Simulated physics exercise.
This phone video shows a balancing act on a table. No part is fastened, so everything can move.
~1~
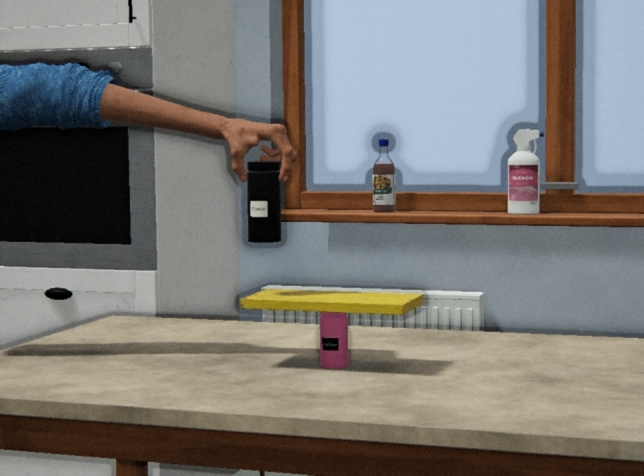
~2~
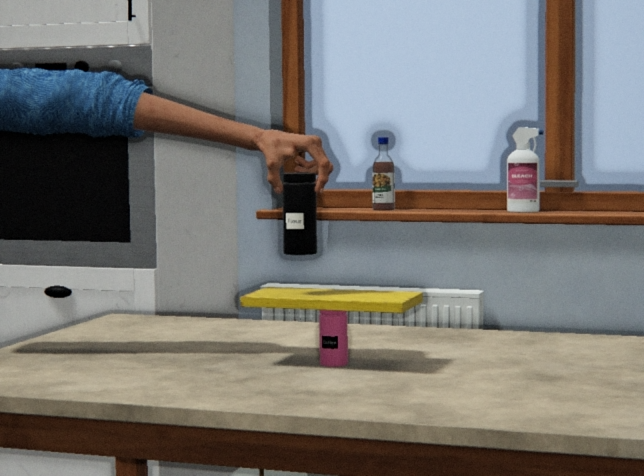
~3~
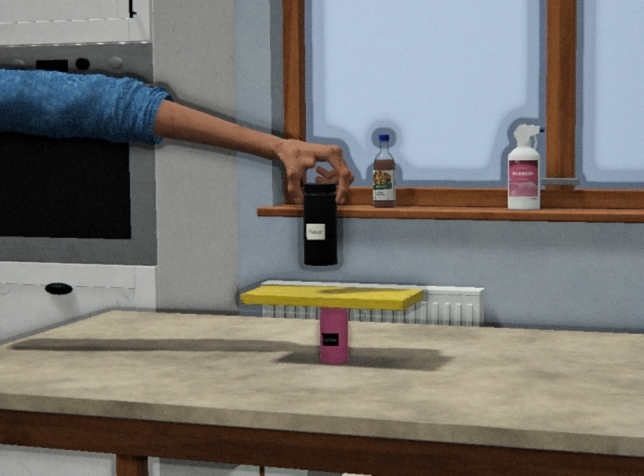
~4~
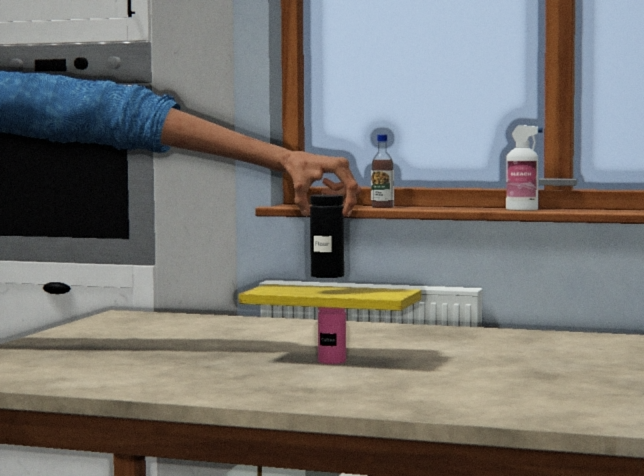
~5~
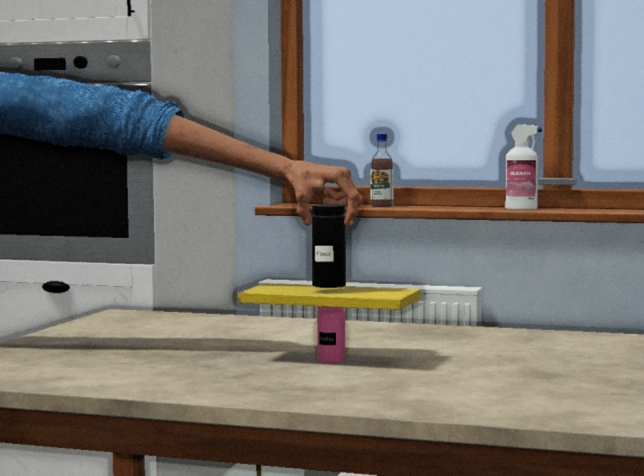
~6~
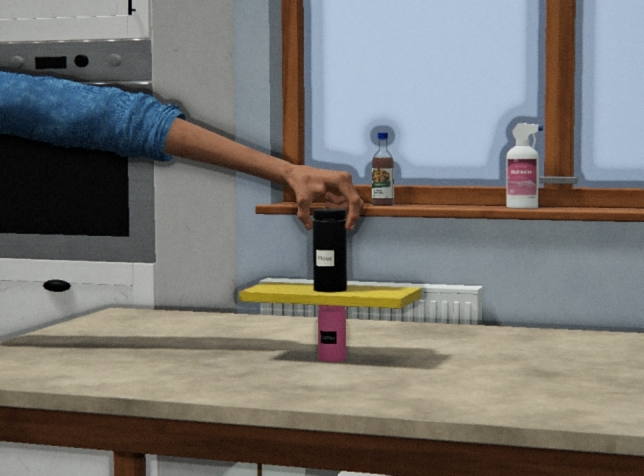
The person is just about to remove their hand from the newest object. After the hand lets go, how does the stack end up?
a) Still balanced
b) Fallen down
Still balanced.
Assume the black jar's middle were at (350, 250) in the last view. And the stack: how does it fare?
Outcome: Stable.
Then, 0.70 s on from there, no change.
Then, 1.70 s on from there, black jar resting near (330, 251).
In the end, all 3 unmoved. At the end, from the last picture's camera, black jar near (330, 251). The stack holds.
